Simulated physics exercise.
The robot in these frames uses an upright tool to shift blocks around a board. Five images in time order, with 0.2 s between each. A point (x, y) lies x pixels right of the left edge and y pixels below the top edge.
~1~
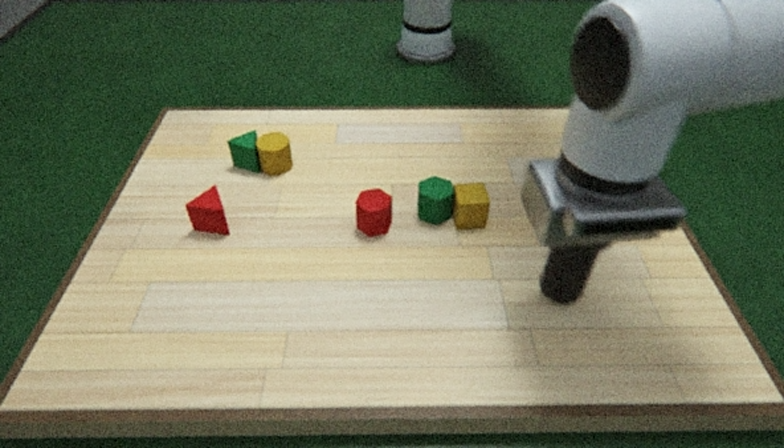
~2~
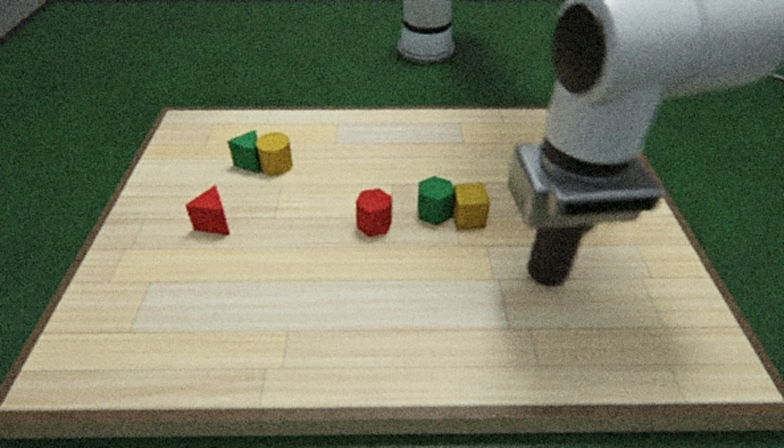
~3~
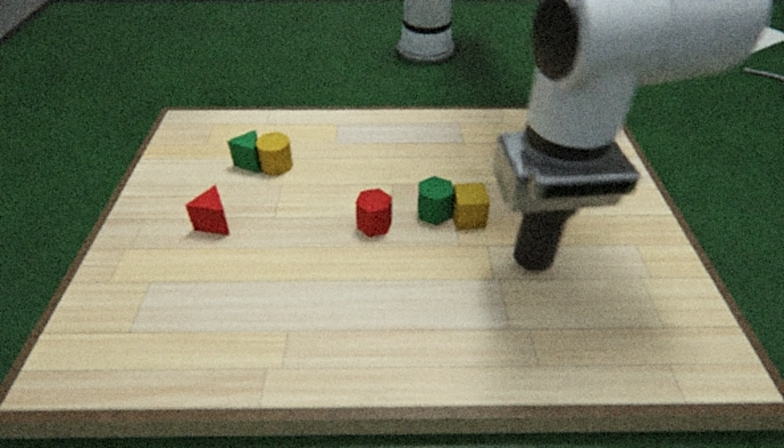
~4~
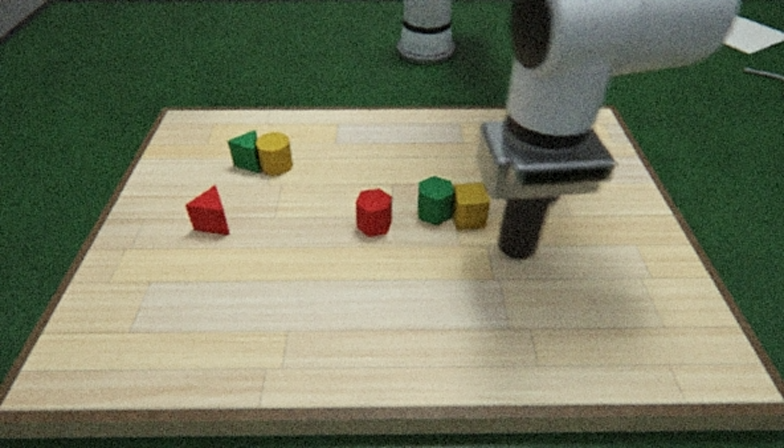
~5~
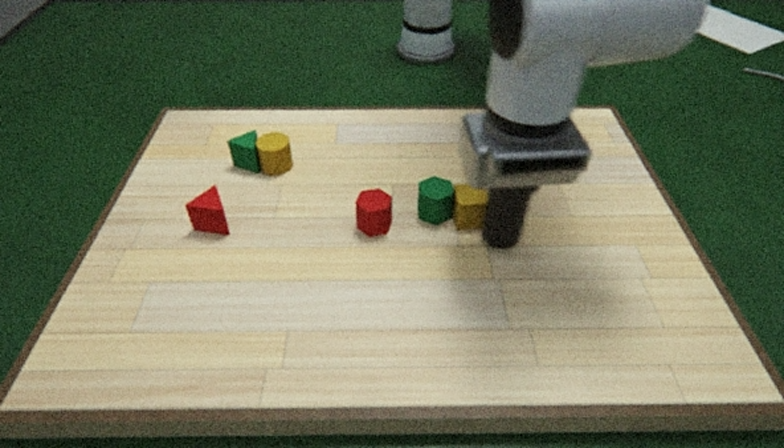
A robot arm moves its upright tool left across the board toward a yellow block.
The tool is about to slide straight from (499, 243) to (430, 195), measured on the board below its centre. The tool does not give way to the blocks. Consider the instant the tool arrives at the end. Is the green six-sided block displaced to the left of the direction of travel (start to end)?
My answer is yes.
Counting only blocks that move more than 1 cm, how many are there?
Two will move.
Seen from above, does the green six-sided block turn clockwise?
That would be a no.
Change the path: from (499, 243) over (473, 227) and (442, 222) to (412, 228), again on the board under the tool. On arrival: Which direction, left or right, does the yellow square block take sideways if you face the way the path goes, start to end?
The right.
The first path, step by step. One third of the way, tool at (476, 219); green six-sided block at (433, 186); yellow square block at (463, 180).
Two thirds of the way, tool at (453, 203); green six-sided block at (418, 182), turned 35° anticlockwise; yellow square block at (452, 164), turned 15° clockwise.
At the end, tool at (431, 188); red six-sided block unmoved; green six-sided block at (400, 178), turned 85° anticlockwise; yellow square block at (447, 154), turned 40° clockwise.
